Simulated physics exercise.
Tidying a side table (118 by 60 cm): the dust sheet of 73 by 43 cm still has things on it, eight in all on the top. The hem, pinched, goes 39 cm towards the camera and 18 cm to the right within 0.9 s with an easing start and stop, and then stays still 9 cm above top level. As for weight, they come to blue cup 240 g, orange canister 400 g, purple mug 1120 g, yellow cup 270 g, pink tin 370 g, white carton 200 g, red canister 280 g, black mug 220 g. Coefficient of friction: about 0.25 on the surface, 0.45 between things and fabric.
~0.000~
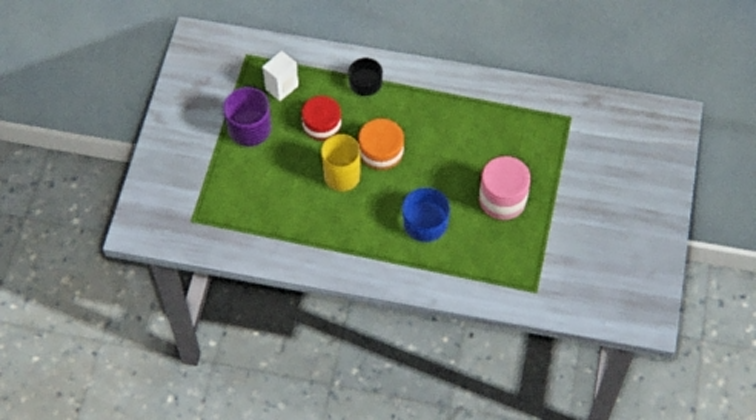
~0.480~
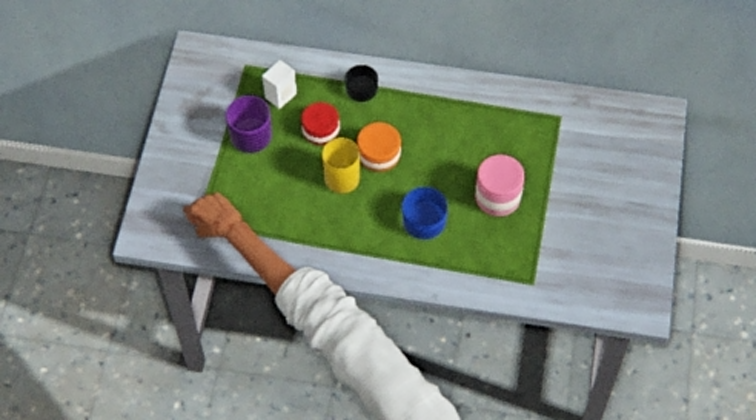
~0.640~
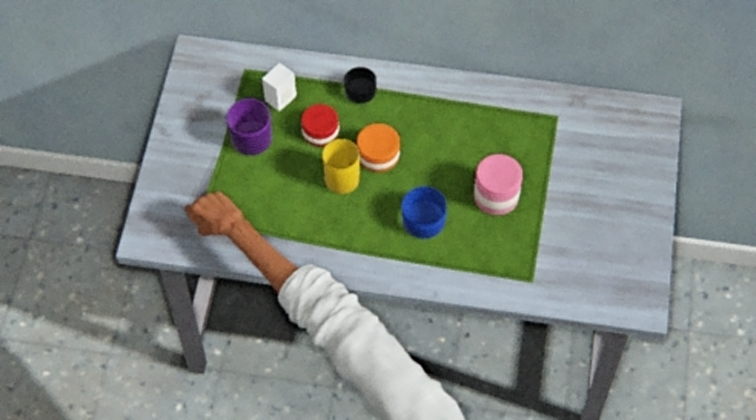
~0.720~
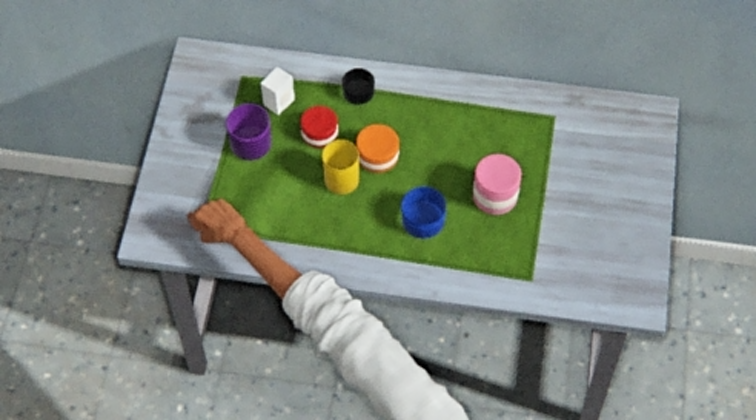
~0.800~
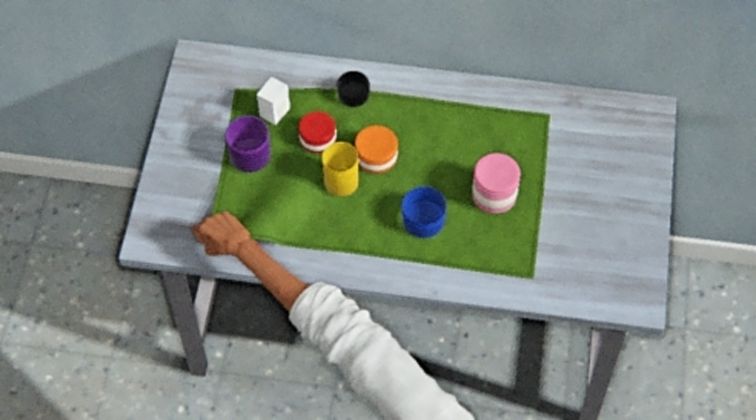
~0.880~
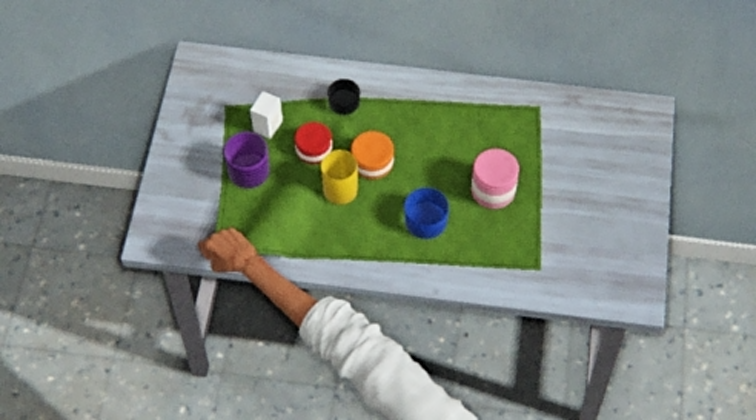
On a grey wooden side table, a hand reaches in and grips the near-left corner of a green cloth holding eight containers, then drags it slightly towards the camera and right, turning the cloth as the containers ride along.
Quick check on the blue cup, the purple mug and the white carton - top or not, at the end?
Result: Blue cup: Off; purple mug: Off; white carton: Off.
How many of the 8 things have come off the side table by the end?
Counted result: 8.
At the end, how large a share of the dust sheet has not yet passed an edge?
Roughly 0% of it.
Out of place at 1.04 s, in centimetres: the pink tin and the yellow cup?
Shift - pink tin 4 cm, yellow cup 10 cm.
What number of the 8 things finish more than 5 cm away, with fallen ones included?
That gives 8.
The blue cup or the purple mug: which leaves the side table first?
First: Purple.
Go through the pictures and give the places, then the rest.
The first picture shows blue cup (426, 208); purple mug (246, 106); white carton (279, 64); dust sheet corners (191, 222) (246, 55) (572, 117) (537, 293).
The second picture shows dust sheet corners (245, 65) (561, 117); grip (196, 223).
The third picture shows dust sheet corners (244, 69) (558, 117); grip (198, 222).
The fourth picture shows purple mug (248, 122); white carton (276, 80); dust sheet corners (241, 76) (555, 116); grip (200, 229).
The fifth picture shows red canister (317, 126); purple mug (247, 134); black mug (353, 84); dust sheet corners (235, 89) (550, 114); grip (205, 242).
The sixth picture shows blue cup (427, 207); purple mug (246, 150); white carton (265, 104); dust sheet corners (225, 106) (540, 107) (541, 270); grip (211, 258).
By 1.0 s, 95 % of the dust sheet is still over the top; purple mug 19 cm off its start, white carton 19 cm off its start, blue cup 3 cm off its start.
By 1.2 s, 85 % of the dust sheet is still over the top; purple mug 31 cm off its start, white carton 31 cm off its start, blue cup 6 cm off its start.
By 1.4 s, 70 % of the dust sheet is still over the top; white carton 43 cm off its start at (210, 237), purple mug 43 cm off its start at (221, 298), blue cup 11 cm off its start at (418, 248).
By 1.5 s, 55 % of the dust sheet is still over the top; white carton 58 cm off its start, purple mug over the edge, blue cup 14 cm off its start.
By 3.1 s, 0 % of the dust sheet is still over the top; white carton over the edge, purple mug over the edge, blue cup over the edge, black mug over the edge.
